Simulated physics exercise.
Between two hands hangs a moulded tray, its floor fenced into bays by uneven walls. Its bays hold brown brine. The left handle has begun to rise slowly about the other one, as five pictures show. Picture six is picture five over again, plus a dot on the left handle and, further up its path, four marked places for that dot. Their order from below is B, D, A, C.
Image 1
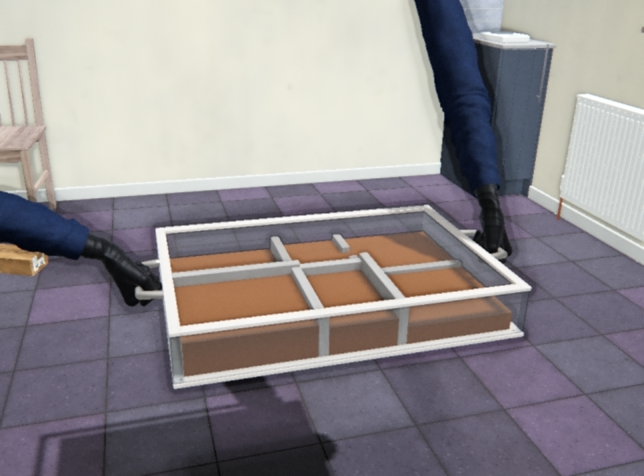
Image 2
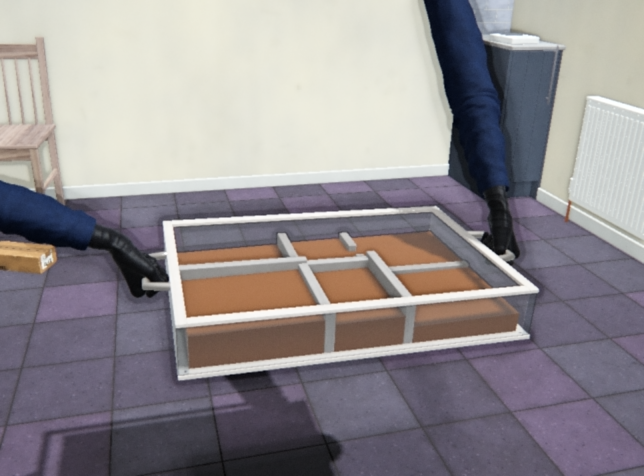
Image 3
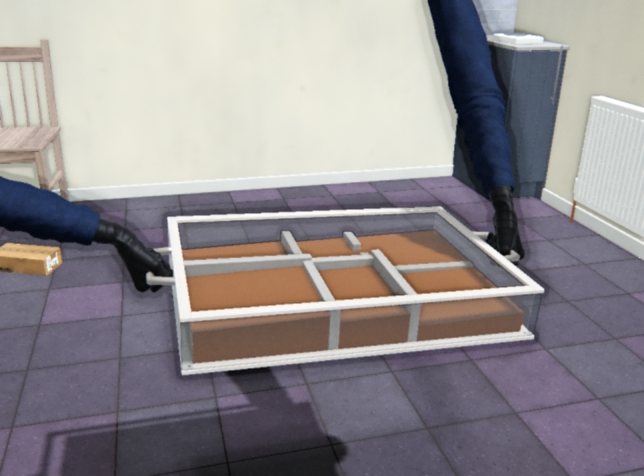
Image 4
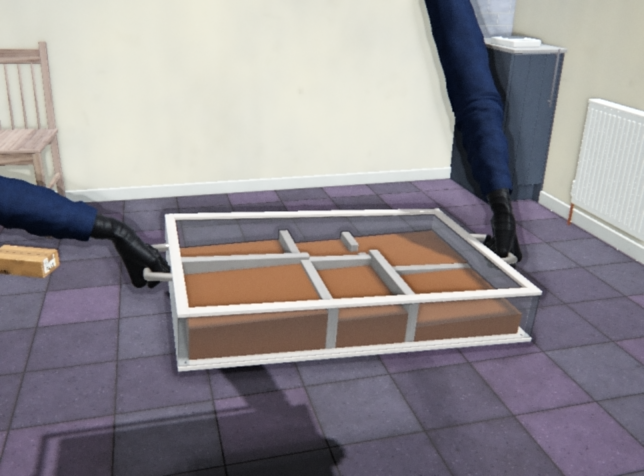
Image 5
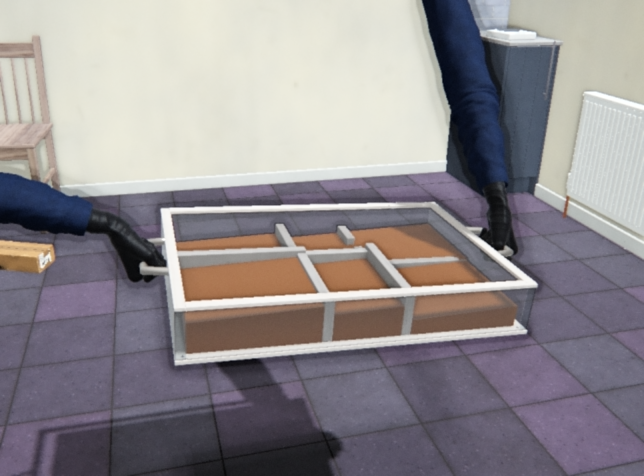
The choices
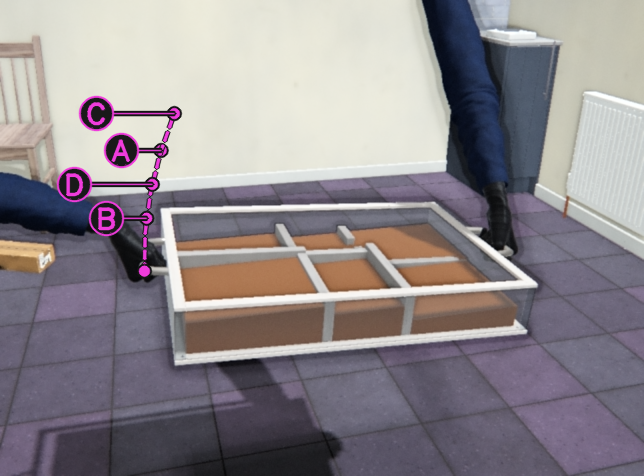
The clip opens on two dark-gloved hands gripping a clear-sided, white-framed tray of brown liquid, split by low walls, above a purple tiled floor. The hands shift it slightly and tip it very gently down to the right, while the liquid stays within its bays.
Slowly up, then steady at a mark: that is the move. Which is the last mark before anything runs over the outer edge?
The limit is D.
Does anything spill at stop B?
No, not at all.
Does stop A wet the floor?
Yes, that goes wrong.
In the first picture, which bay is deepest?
It is the front left one.
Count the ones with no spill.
Two.
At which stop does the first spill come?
That is stop A.
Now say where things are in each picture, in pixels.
In the first frame, the tray is level; deepest in the front left bay, at (244, 304), shallowest in the back left; left handle at (139, 280).
The second frame shows tipped about 1° down to the right; no wall is crossed; left handle at (145, 272).
The third frame shows tipped about 2° down to the right; no wall is crossed; left handle at (150, 266).
The fourth frame shows tipped about 3° down to the right; no wall is crossed; left handle at (147, 262).
The fifth frame shows tipped about 3° down to the right; deepest in the front left bay, at (249, 286), shallowest in the back middle; left handle at (143, 256).
On the marked copy, A at (161, 150); B at (146, 218); C at (174, 113); D at (152, 184).
If A is chosen, about 8 % goes over the rim.
If B is chosen, nothing spills; the front left bay holds the most.
If C is chosen, about 26 % goes over the rim.
If D is chosen, nothing spills; the front right bay holds the most.
